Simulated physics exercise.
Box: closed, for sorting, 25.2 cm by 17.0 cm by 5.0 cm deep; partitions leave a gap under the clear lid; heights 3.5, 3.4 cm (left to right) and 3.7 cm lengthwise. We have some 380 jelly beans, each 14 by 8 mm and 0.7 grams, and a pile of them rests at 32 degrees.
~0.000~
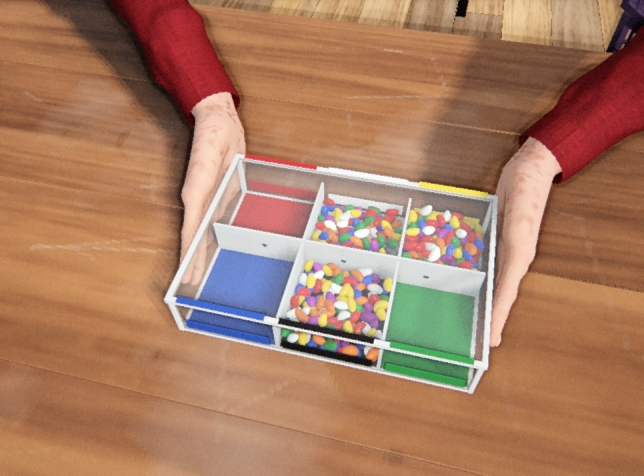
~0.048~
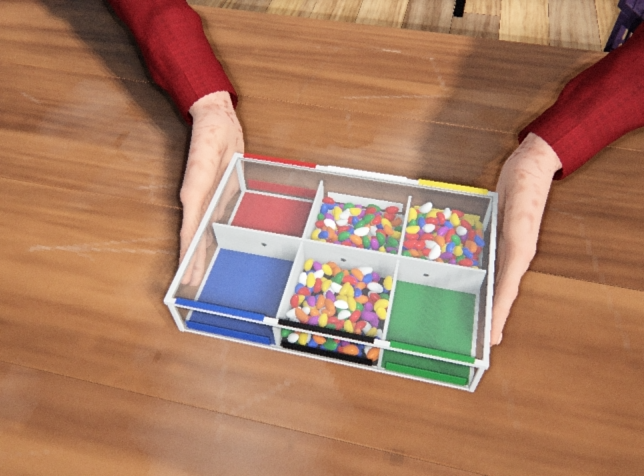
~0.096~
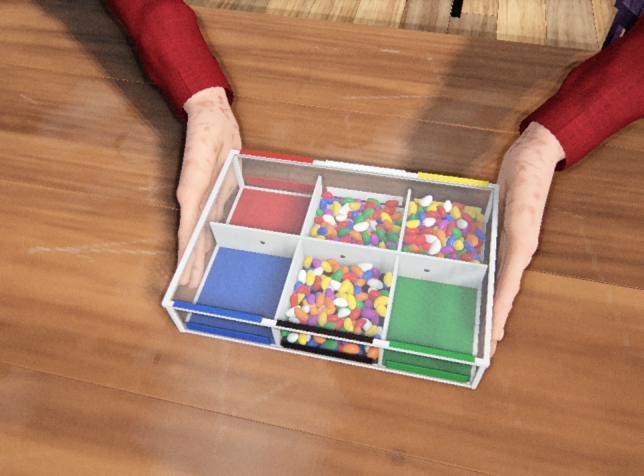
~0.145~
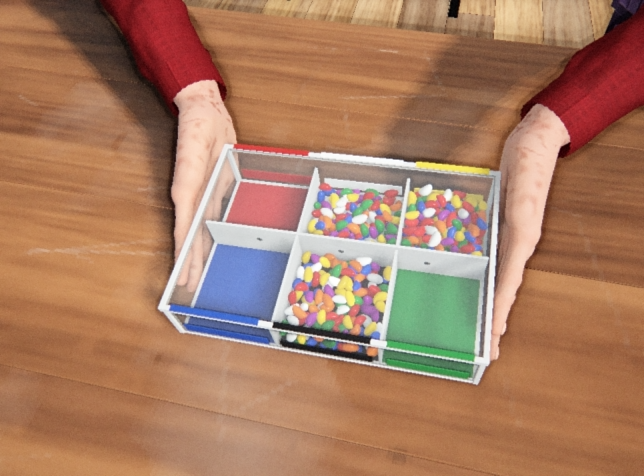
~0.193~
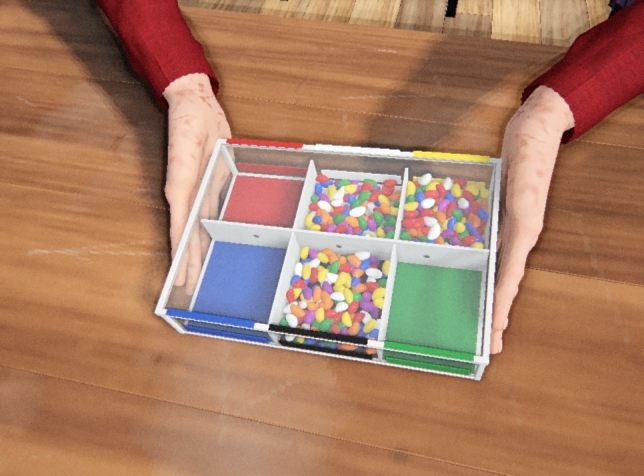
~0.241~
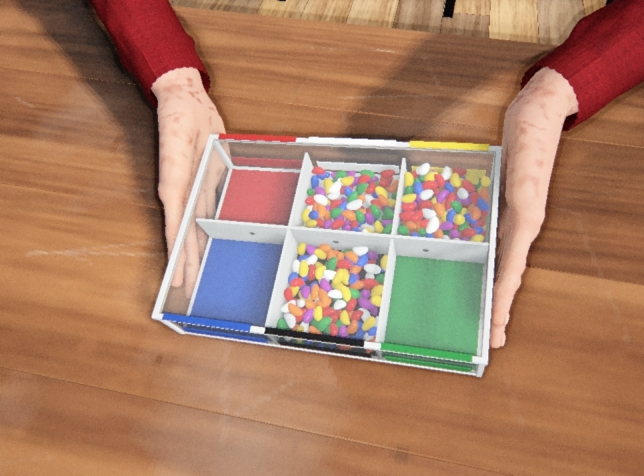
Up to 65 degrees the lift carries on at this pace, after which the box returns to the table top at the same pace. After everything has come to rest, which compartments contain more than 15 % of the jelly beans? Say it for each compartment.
Red: Does not clear the bar; blue: Does not clear the bar; green: Does not clear the bar; yellow: Clears the bar; white: Clears the bar; black: Clears the bar.
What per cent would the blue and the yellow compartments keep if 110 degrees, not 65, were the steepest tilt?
Then blue would get 5 per cent and yellow 25 per cent.
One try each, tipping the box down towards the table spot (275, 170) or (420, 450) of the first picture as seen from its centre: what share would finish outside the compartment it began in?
First try: Around 5 percent; second try: Around 5 percent.
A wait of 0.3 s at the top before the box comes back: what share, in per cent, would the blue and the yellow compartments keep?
Result - blue: 0 %, yellow: 35 %.
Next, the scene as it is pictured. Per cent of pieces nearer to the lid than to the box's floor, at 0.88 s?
Estimate: Near 30 per cent.
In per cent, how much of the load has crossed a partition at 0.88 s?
5 %.
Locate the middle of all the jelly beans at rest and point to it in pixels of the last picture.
Near (365, 260).
After 0.88 s, tilt 64 degrees; yellow 35 %, white 30 %, black 30 %.
After 1.30 s, tilt 27 degrees; yellow 35 %, white 25 %, black 35 %.
After 1.80 s, tilt 0 degrees; yellow 35 %, white 25 %, black 35 %.
By 2.1 s all is still; red 0 %, blue 0 %, green 0 %, yellow 35 %, white 25 %, black 35 %.
